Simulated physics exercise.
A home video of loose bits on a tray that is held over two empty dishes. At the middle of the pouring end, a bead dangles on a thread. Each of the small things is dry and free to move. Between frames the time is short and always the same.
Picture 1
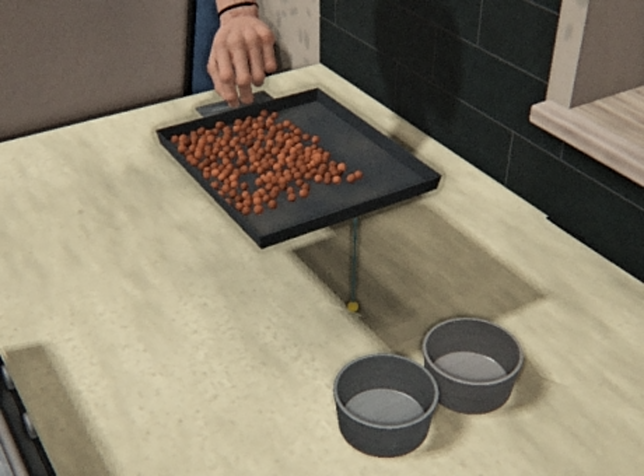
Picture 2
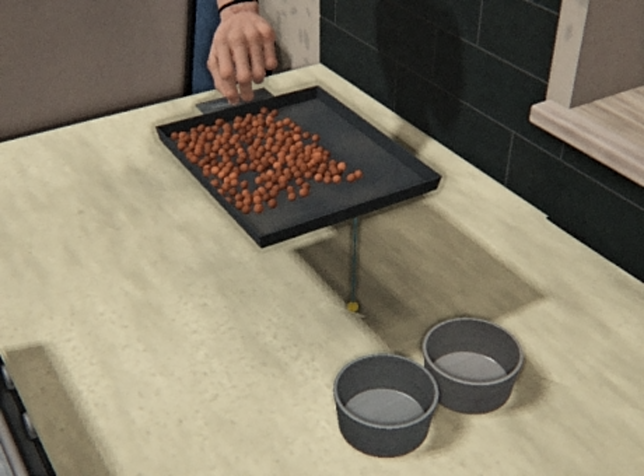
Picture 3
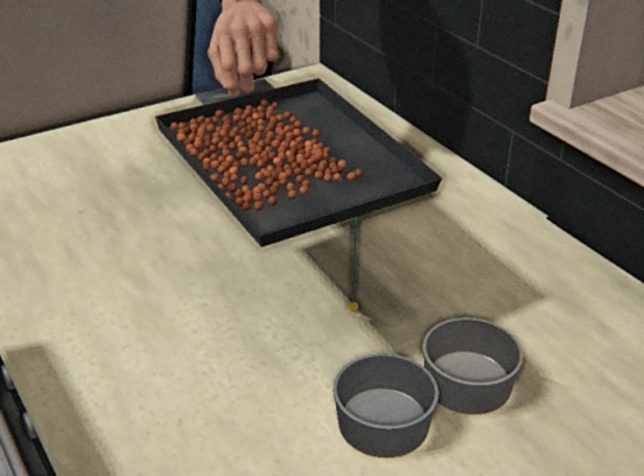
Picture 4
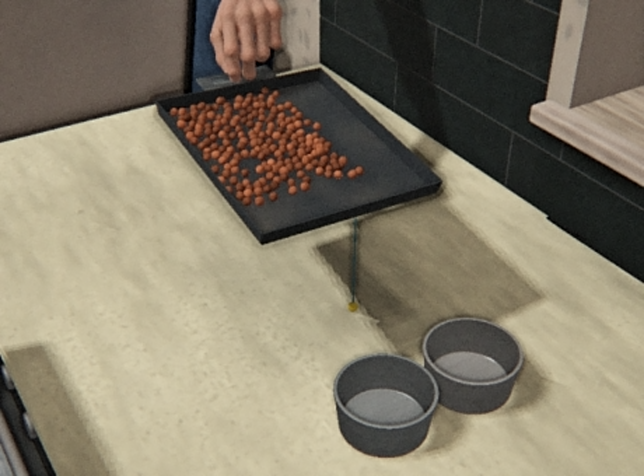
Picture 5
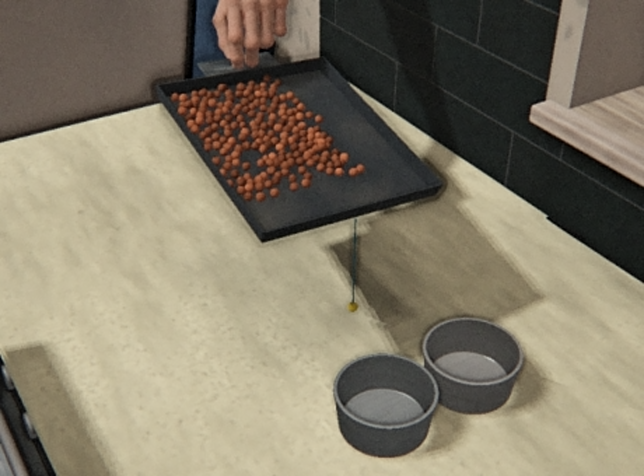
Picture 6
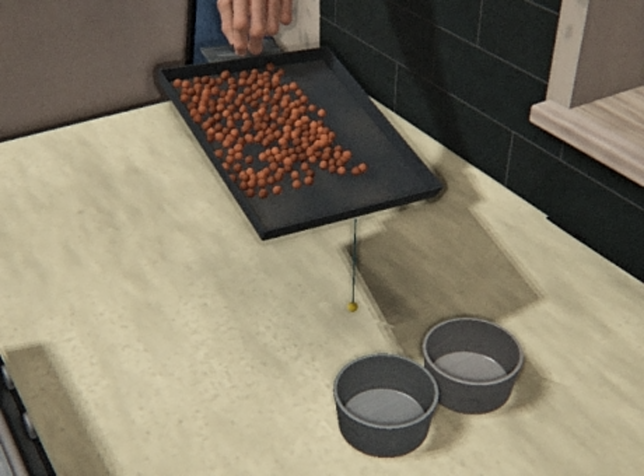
On a pale kitchen counter, a hand holds the far end of a dark tray of small reddish-brown balls, with a bead hanging beneath its near edge and two empty gray dishes close by. The hand gradually raises the far end, and the tray slants more steeply, its right corner dipping slightly.
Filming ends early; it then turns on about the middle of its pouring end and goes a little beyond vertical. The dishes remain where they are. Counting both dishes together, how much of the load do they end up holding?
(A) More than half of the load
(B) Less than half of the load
The answer is B.
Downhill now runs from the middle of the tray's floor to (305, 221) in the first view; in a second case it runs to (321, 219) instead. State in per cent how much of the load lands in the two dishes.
Close to 10 percent first and close to 10 percent second.
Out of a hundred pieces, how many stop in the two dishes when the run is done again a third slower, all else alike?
Roughly 10 percent.
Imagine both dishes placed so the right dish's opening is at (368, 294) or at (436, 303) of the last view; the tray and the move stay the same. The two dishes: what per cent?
About 10% on the first try and 80% on the second.
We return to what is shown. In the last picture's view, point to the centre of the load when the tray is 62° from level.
Look about (383, 189) in the last picture.
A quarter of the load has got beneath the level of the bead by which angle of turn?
Around 95° of tilt.
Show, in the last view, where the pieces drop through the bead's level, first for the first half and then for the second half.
First around (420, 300), afterwards around (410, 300).
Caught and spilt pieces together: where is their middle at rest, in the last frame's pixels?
Close to (422, 347).
Shortly afterwards, tray tipped steeply; the bulk on the tray; only a few in the right dish; only a few outside both; a little in the air.
Next, tray tipped past a quarter turn; near two thirds on the tray; only a few in the left dish; only a few in the right dish; near a quarter outside both; a little in the air.
Some moments later, tray tipped past a quarter turn; a little in the left dish; a little in the right dish; the bulk outside both.
In the end, tray tipped past a quarter turn; a little in the left dish; a little in the right dish; the bulk outside both.
